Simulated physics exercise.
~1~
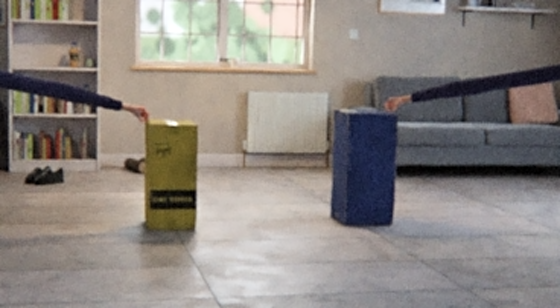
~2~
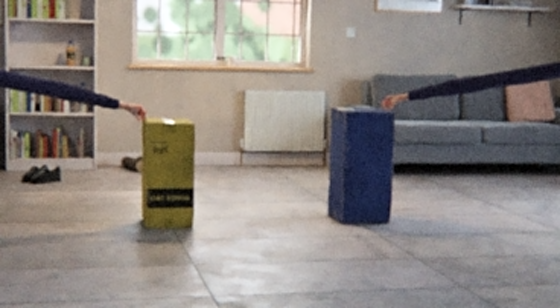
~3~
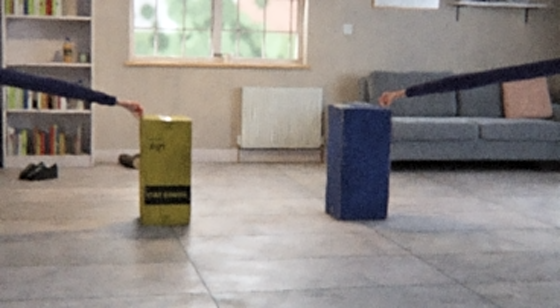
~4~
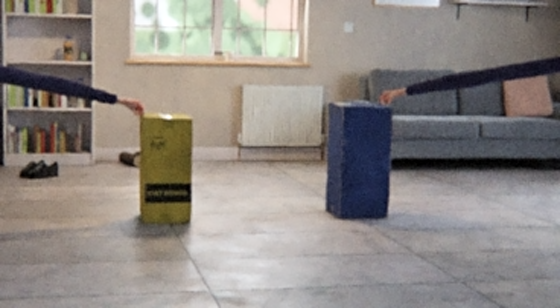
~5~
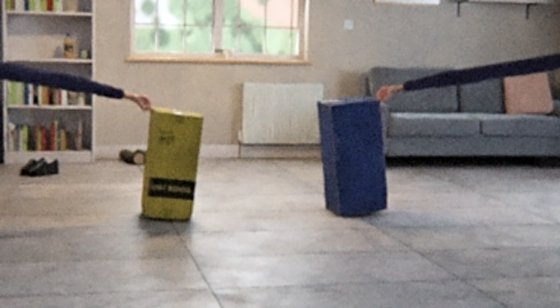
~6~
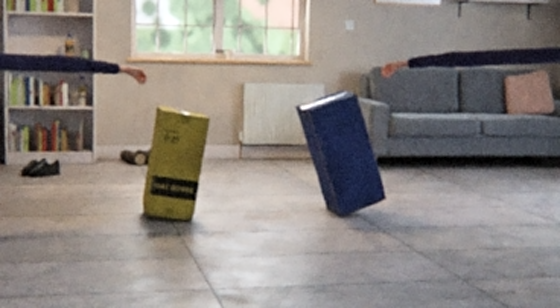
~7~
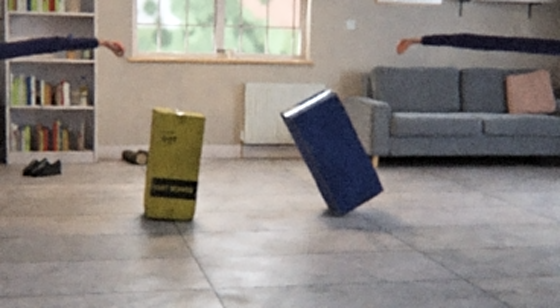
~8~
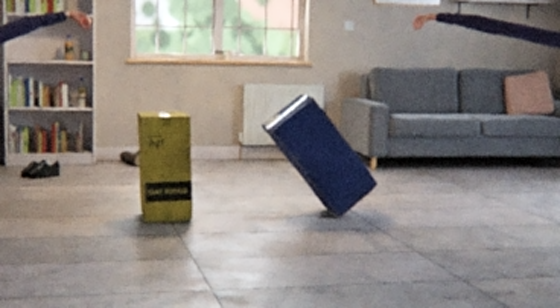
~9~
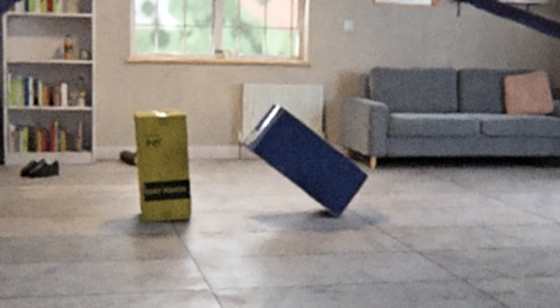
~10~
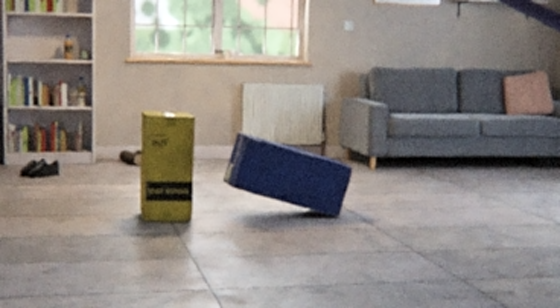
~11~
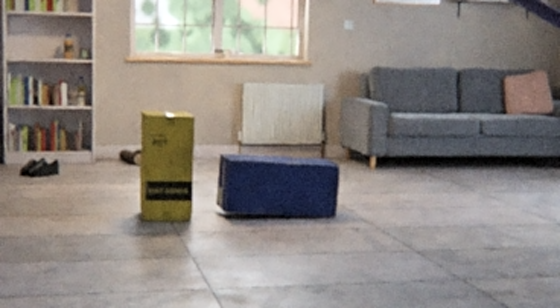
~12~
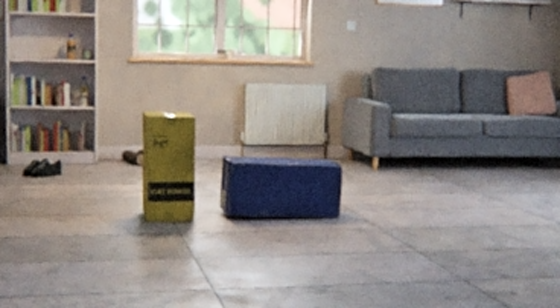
Two dark-sleeved arms reach in from opposite sides of a tiled living room, seen from low across the floor, each hand at the top of a tall box. The yellow box stands left of centre and the blue one to its right, with a bookshelf, window, radiator and grey sofa behind. The hands push the boxes inward and draw back. The yellow box tilts slightly, then rocks back upright. The blue box keeps leaning left, tips over and drops onto its side. It ends lying beside the standing yellow box.
